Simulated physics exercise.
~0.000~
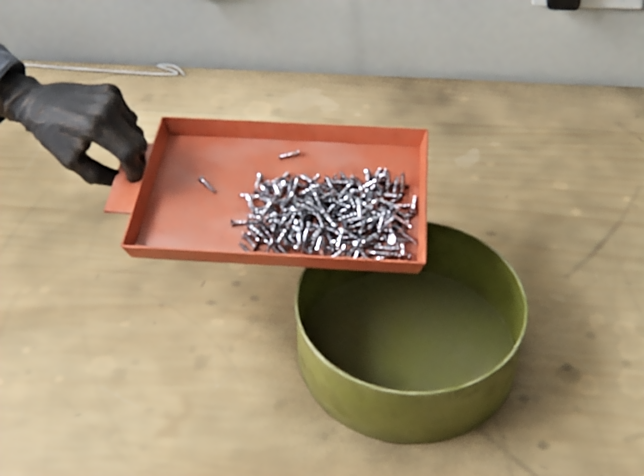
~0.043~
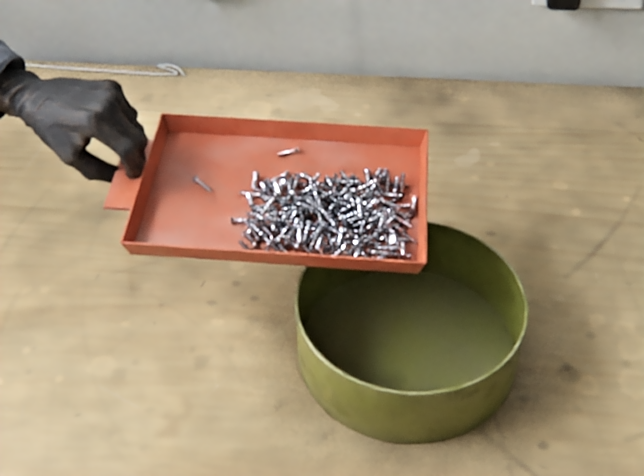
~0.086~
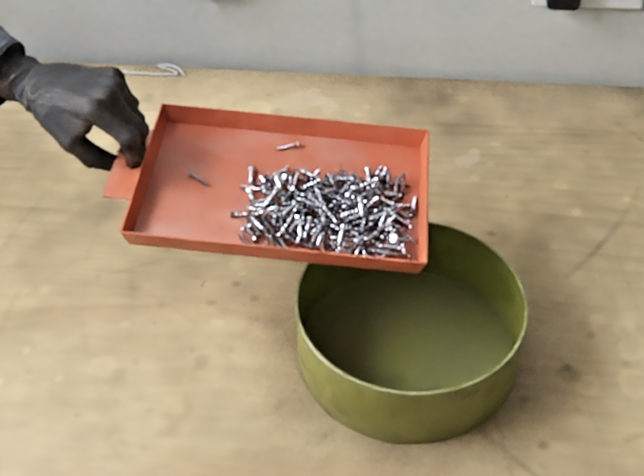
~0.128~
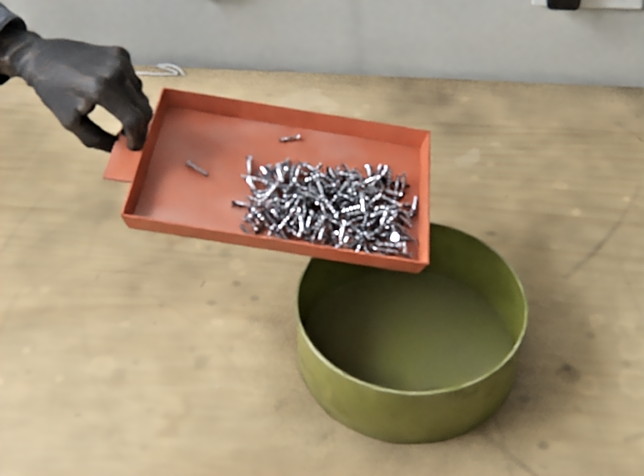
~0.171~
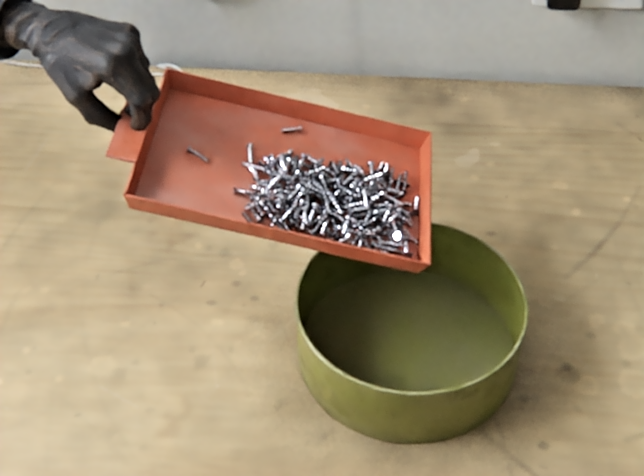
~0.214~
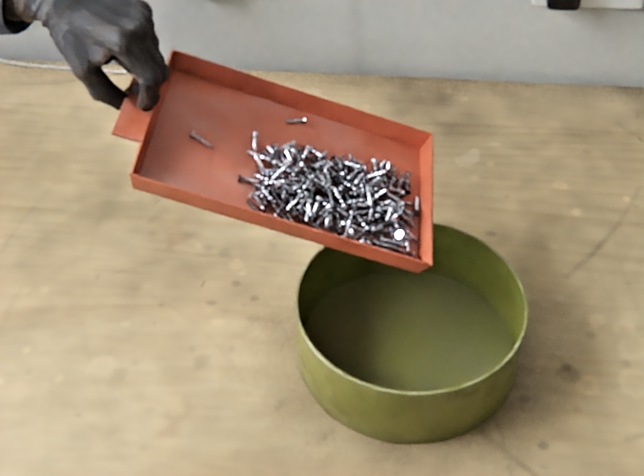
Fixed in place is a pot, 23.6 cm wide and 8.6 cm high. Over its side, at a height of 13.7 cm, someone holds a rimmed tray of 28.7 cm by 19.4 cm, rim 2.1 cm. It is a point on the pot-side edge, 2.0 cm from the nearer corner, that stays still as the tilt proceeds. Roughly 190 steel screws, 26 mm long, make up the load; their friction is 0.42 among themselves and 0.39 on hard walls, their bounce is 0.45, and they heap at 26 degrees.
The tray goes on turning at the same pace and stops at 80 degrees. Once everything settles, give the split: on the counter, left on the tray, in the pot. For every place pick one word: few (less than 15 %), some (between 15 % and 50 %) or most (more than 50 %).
Counter gets some, left on the tray gets few, pot gets most.
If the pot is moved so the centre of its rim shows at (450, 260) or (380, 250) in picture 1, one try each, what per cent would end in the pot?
First try about 90 per cent, second try about 75 per cent.
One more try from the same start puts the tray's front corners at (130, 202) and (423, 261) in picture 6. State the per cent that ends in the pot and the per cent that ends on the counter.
Pot 100; counter 0.
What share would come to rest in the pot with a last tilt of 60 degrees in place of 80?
Around 30 in a hundred.
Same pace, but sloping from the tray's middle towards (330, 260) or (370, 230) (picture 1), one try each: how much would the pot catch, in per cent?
First try: Around 100 percent; second try: Around 100 percent.
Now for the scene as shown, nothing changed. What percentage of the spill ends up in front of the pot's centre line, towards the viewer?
0 %.
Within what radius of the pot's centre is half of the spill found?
I'd say around 18 centimetres.
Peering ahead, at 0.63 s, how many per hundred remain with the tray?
Some 85 per cent of the load.
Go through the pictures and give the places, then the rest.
Tray tilt 0 degrees, front corners at (128, 242) and (419, 258); middle of the pieces at (329, 212); pot at (411, 300), in the first picture.
Tray tilt 1 degrees, front corners at (128, 238) and (419, 258); middle of the pieces at (329, 211), in the second picture.
Tray tilt 4 degrees, front corners at (128, 228) and (420, 258), lowest corner right back; middle of the pieces at (329, 208), in the third picture.
Tray tilt 8 degrees, front corners at (129, 211) and (422, 258), lowest corner right back; middle of the pieces at (331, 203), in the fourth picture.
Tray tilt 14 degrees, front corners at (132, 192) and (424, 258), lowest corner right back; middle of the pieces at (333, 197), in the fifth picture.
Tray tilt 19 degrees, front corners at (138, 172) and (426, 259), lowest corner right back; middle of the pieces at (336, 192); pot at (411, 300). The tray's pace is about 125 degrees a second, in the sixth picture.
After 0.46 s, tilt 49 degrees; the tray holds 100 %, the pot 0 %.
After 0.63 s, tilt 70 degrees; the tray holds 85 %, the pot 0 %.
After 0.92 s, tilt 80 degrees; the tray holds 15 %, the pot 50 %.
At rest (2.5 s), counter 35 %, tray 5 %, pot 65 %.
